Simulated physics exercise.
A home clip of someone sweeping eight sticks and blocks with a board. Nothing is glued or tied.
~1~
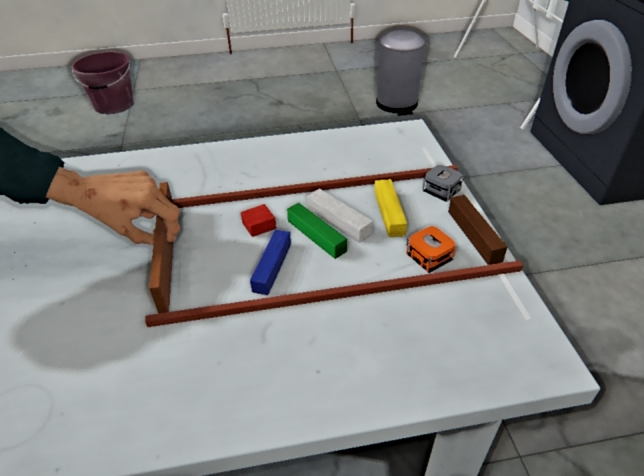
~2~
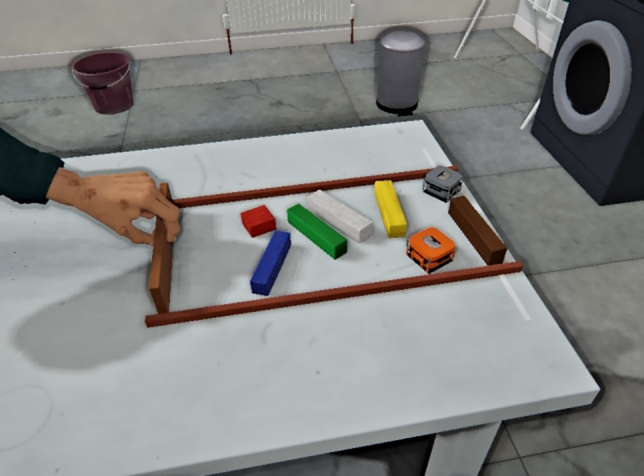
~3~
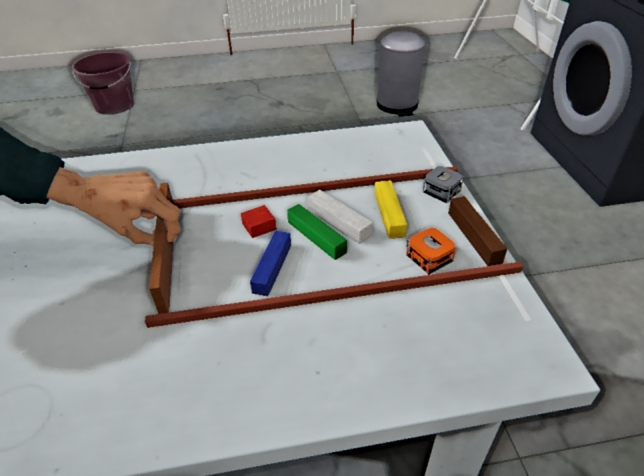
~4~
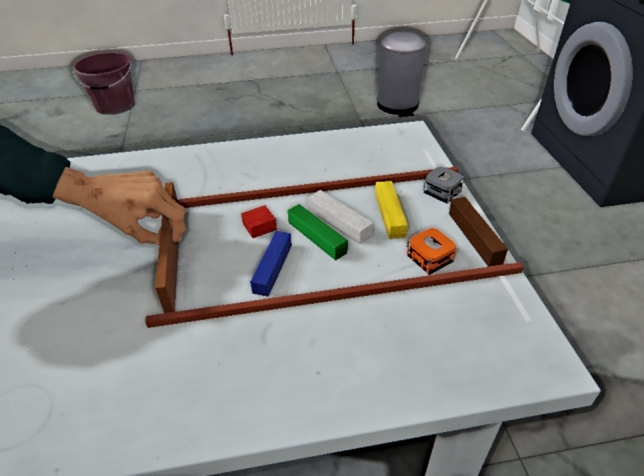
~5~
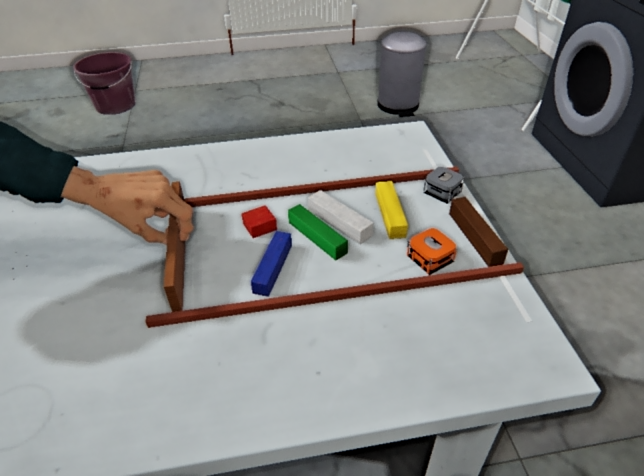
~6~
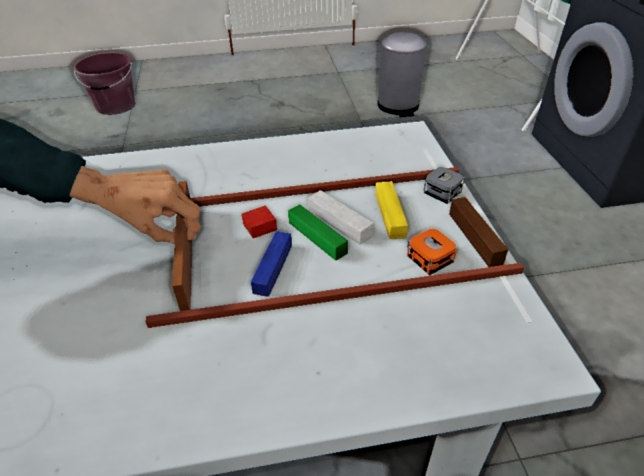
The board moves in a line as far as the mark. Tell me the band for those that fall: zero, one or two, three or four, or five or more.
The number that fall off is five or more.
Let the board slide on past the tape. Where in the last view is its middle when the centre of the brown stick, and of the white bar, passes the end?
At (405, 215) for the brown stick; at (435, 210) for the white bar.
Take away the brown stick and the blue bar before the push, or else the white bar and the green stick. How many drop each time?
Fallen: 4, and 4 in the other try.
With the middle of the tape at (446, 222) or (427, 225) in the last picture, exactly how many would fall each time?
It would be 4 and 3.
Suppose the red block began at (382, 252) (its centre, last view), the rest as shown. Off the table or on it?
The red block comes down.
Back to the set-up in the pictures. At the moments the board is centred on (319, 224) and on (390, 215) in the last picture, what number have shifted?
4 and 8.
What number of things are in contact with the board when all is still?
2 of them.
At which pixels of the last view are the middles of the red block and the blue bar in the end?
About (472, 198), and the other about (488, 233).
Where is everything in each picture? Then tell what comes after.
Brown stick (476, 229); grey case (443, 183); orange case (431, 249); board (164, 243); tape (466, 217), in the first picture.
Grey case (443, 184); blue bar (272, 262), in the second picture.
Orange case (431, 250); red block (259, 221), in the third picture.
Brown stick (476, 230); board (170, 243), in the fourth picture.
Grey case (444, 185); white bar (340, 216), in the fifth picture.
Brown stick (477, 231); grey case (444, 185); orange case (432, 251); board (184, 242); tape (467, 219), in the sixth picture.
A little later, none off yet; brown stick at rest near (477, 231); grey case at rest near (444, 185); orange case at rest near (432, 251).
Next, none off yet; brown stick moving near (481, 230); grey case shifted about its own width near (463, 184); orange case shifted about its own width near (460, 251).
When it is over, the number that fall off is five or more; down, green stick, white bar, yellow stick, orange case, grey case and brown stick.
